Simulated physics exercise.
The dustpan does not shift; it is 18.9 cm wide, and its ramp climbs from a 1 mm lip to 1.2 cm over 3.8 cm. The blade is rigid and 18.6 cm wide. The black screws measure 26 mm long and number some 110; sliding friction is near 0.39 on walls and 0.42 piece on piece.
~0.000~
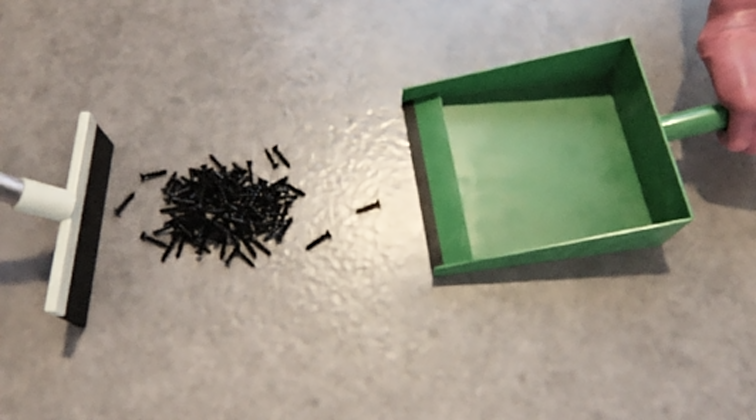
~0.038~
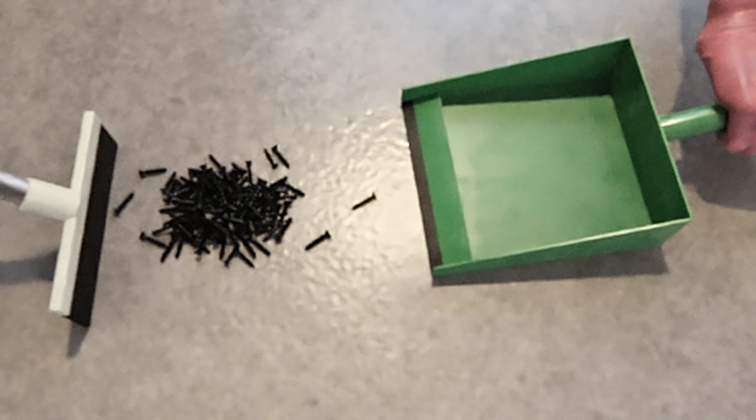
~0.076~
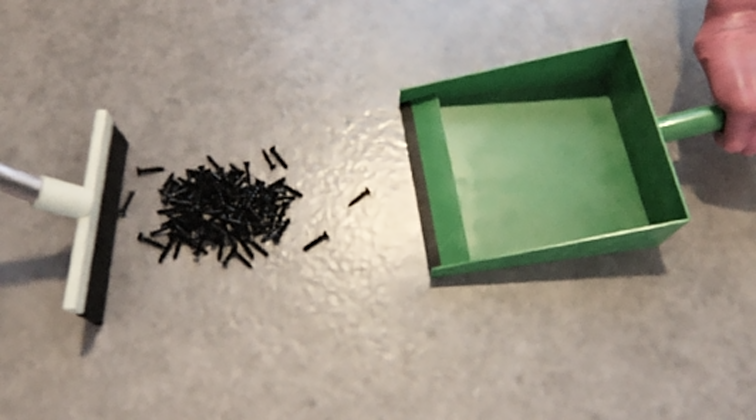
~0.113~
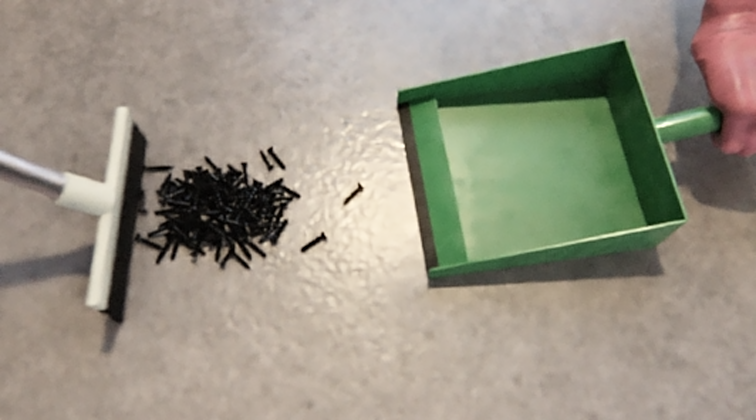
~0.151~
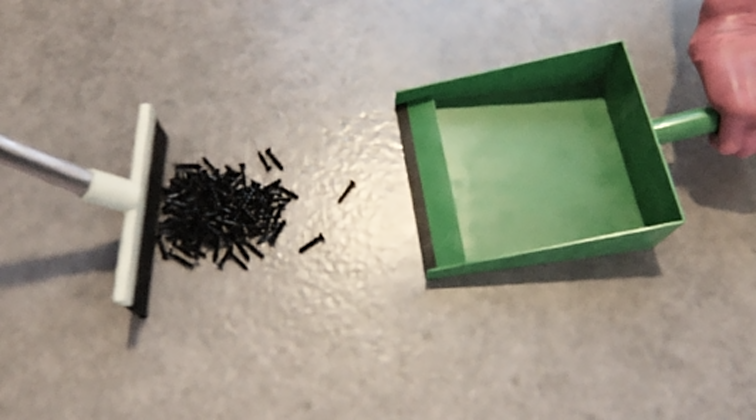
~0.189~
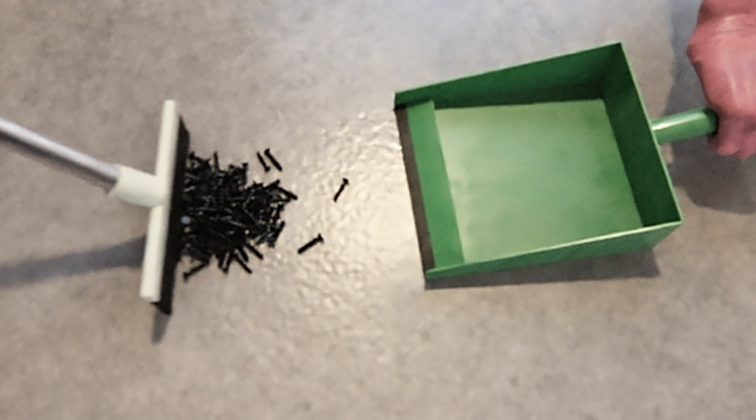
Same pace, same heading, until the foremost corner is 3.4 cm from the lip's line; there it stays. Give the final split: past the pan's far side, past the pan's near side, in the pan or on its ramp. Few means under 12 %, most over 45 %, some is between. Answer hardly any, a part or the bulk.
Far side hardly any, near side hardly any, pan a part.
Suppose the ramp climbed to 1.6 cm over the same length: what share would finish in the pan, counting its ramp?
Then about 15 per cent.
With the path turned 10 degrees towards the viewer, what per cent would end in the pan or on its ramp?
Then about 25 per cent.
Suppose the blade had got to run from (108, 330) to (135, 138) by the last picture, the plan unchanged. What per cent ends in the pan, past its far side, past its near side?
Pan 15, far 0, near 25.
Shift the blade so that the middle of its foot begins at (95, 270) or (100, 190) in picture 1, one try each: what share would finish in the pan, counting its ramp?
Some 25 and 20 per cent.
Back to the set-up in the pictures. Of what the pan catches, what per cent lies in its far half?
About 30 per cent.
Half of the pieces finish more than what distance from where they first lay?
Some 18 cm.
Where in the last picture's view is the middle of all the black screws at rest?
Near (398, 195).
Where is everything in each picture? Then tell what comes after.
Blade from (57, 310) to (89, 122), moved 0.0 cm, 0 of the pieces shifted so far; middle of the pieces at (223, 206); pan at (545, 168), in the first frame.
Blade from (62, 309) to (94, 121), moved 0.4 cm, 1 of the pieces shifted so far; middle of the pieces at (222, 207), in the second frame.
Blade from (75, 307) to (106, 120), moved 1.8 cm, 3 of the pieces shifted so far; middle of the pieces at (220, 207), in the third frame.
Blade from (98, 304) to (126, 117), moved 3.9 cm, 3 of the pieces shifted so far; middle of the pieces at (218, 208), in the fourth frame.
Blade from (124, 300) to (149, 114), moved 6.2 cm, 18 of the pieces shifted so far; middle of the pieces at (216, 209), in the fifth frame.
Blade from (151, 296) to (173, 111), moved 8.5 cm, 72 of the pieces shifted so far; middle of the pieces at (222, 206); pan at (536, 171). The blade's pace is about 0.61 m/s, heading 3 degrees away from the viewer's side, in the sixth frame.
Then, at 0.34 s, middle of the blade 13 cm from the lip; 0 % over the lip, far side 0 %, near side 0 %.
After 0.44 s, middle of the blade 7 cm from the lip; 0 % over the lip, far side 0 %, near side 0 %.
After 0.68 s, middle of the blade 5 cm from the lip; 20 % over the lip, far side 5 %, near side 0 %.
In the end, at 1.0 s, far side 5 %, near side 0 %, pan 20 %, in front of the lip or behind the blade 75 %.
